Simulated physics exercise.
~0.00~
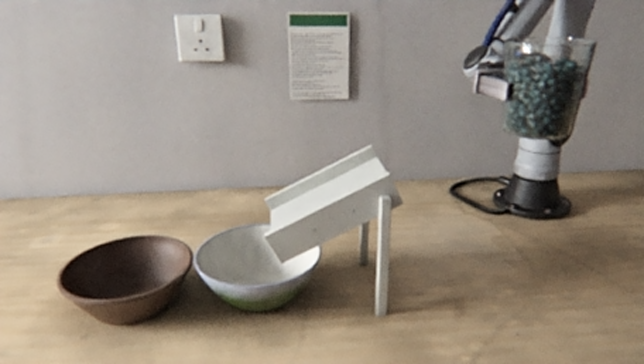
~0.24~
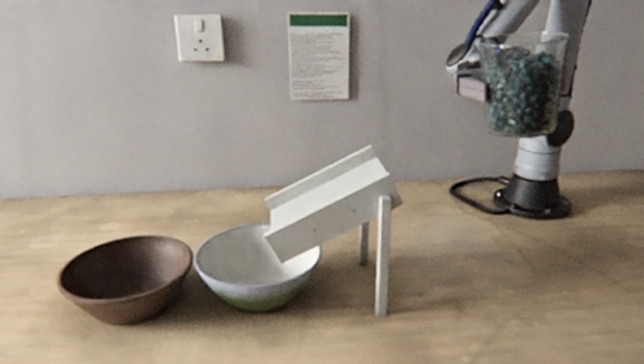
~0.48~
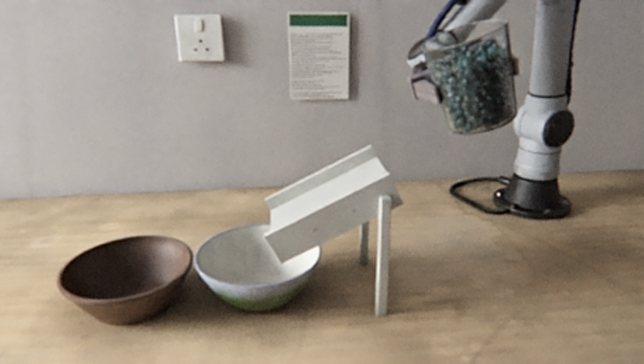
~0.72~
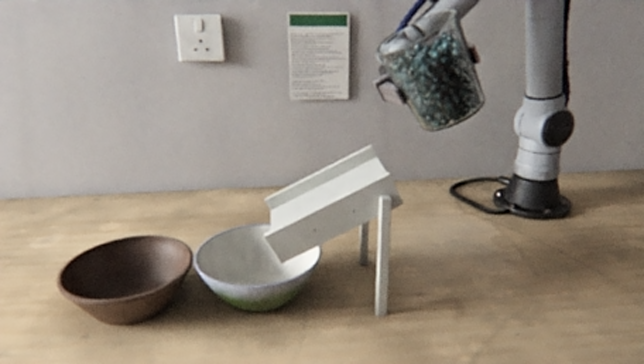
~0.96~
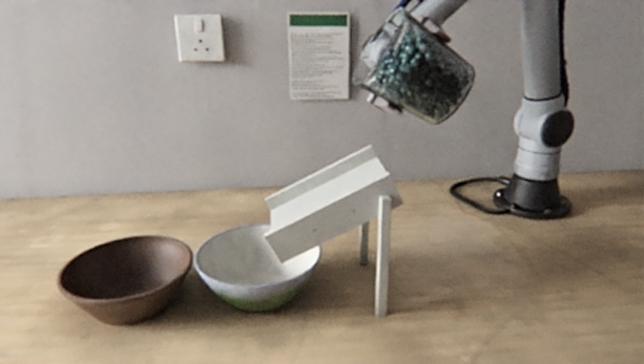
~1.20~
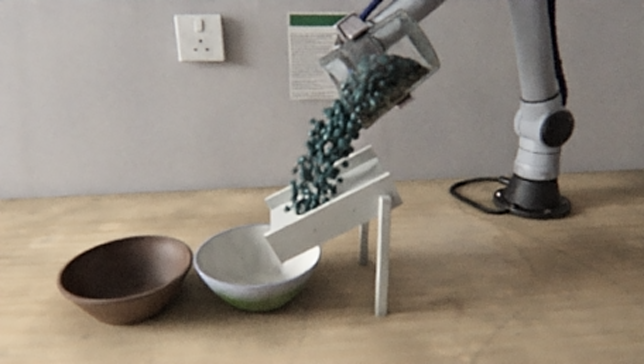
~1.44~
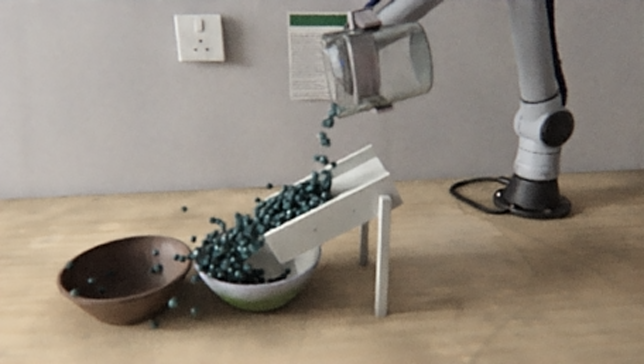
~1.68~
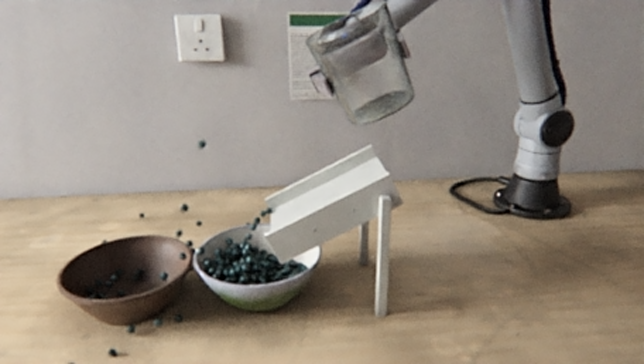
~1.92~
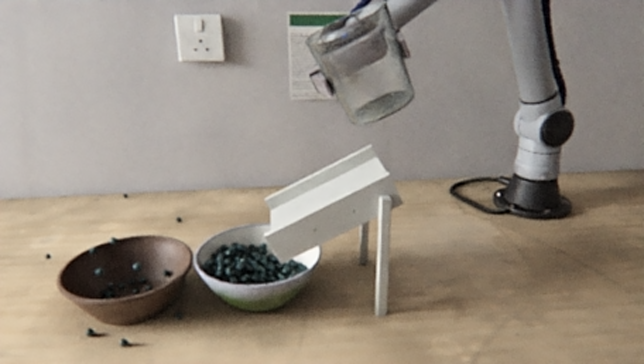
A robot arm tips beads down a white chute into two bowls, scattering some outside.
